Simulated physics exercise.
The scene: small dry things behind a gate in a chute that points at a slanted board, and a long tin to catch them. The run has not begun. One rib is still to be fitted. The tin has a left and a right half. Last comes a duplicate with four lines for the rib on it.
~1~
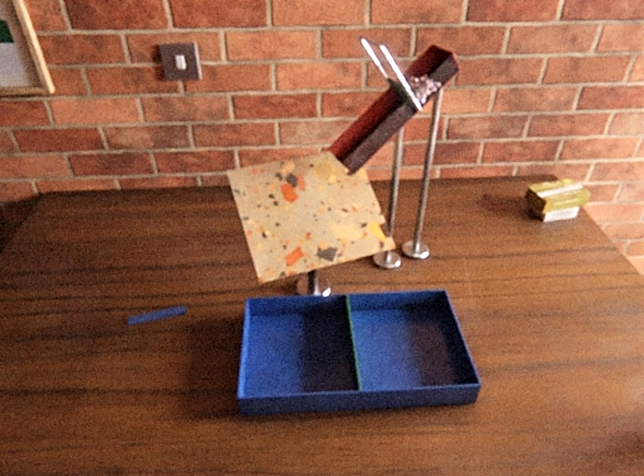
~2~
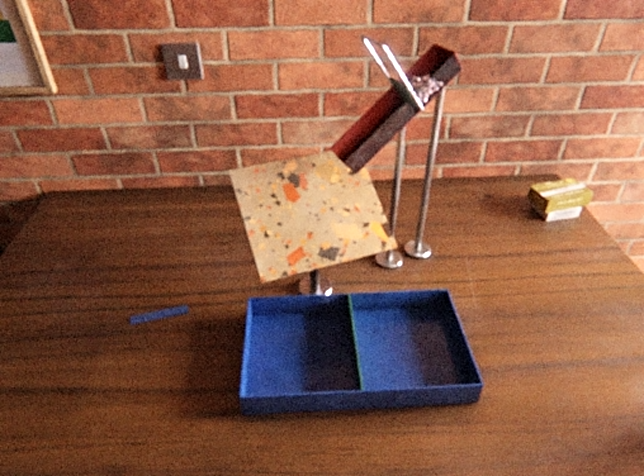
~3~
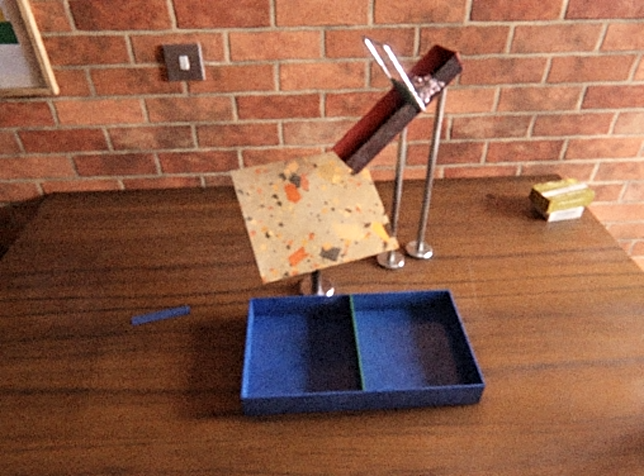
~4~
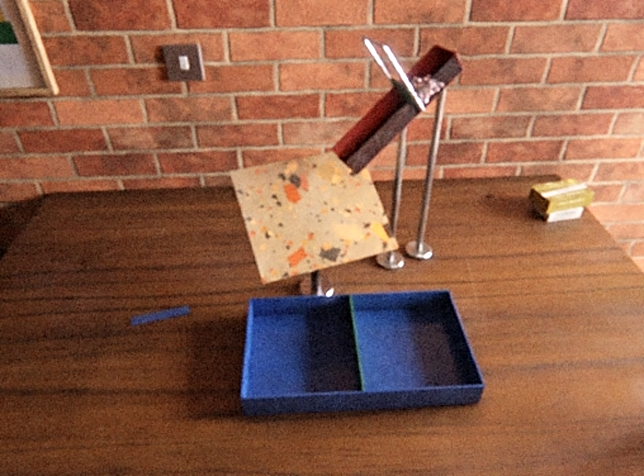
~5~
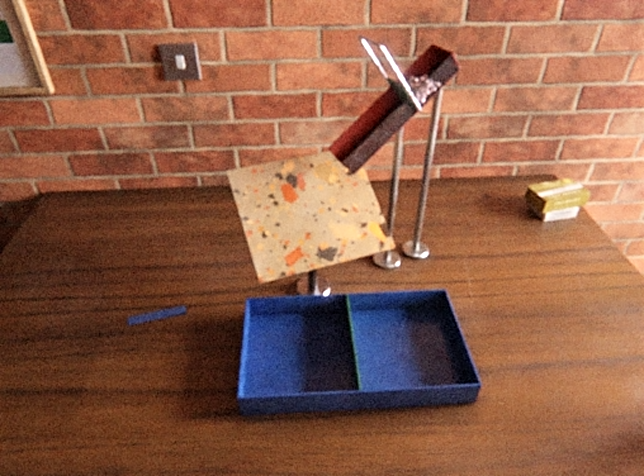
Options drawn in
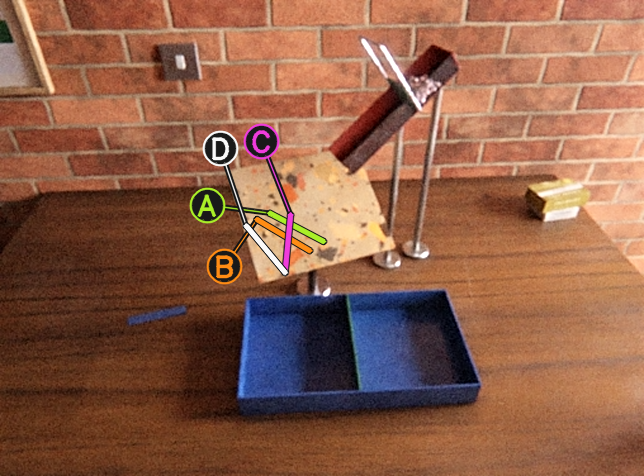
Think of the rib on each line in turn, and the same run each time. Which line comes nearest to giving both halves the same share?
Choose B.
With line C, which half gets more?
Left.
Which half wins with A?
The right half.
On the marked copy, line A from (269, 213) to (323, 241); line B from (256, 219) to (309, 250); line C from (290, 214) to (285, 271); line D from (246, 225) to (285, 272).
If A is chosen, of what is caught, a stray few in the left half, nearly all in the right.
If B is chosen, of what is caught, about a third in the left half, about two thirds in the right.
If C is chosen, of what is caught, nearly all in the left half, a small part in the right.
If D is chosen, of what is caught, nearly all in the left half, a stray few in the right.
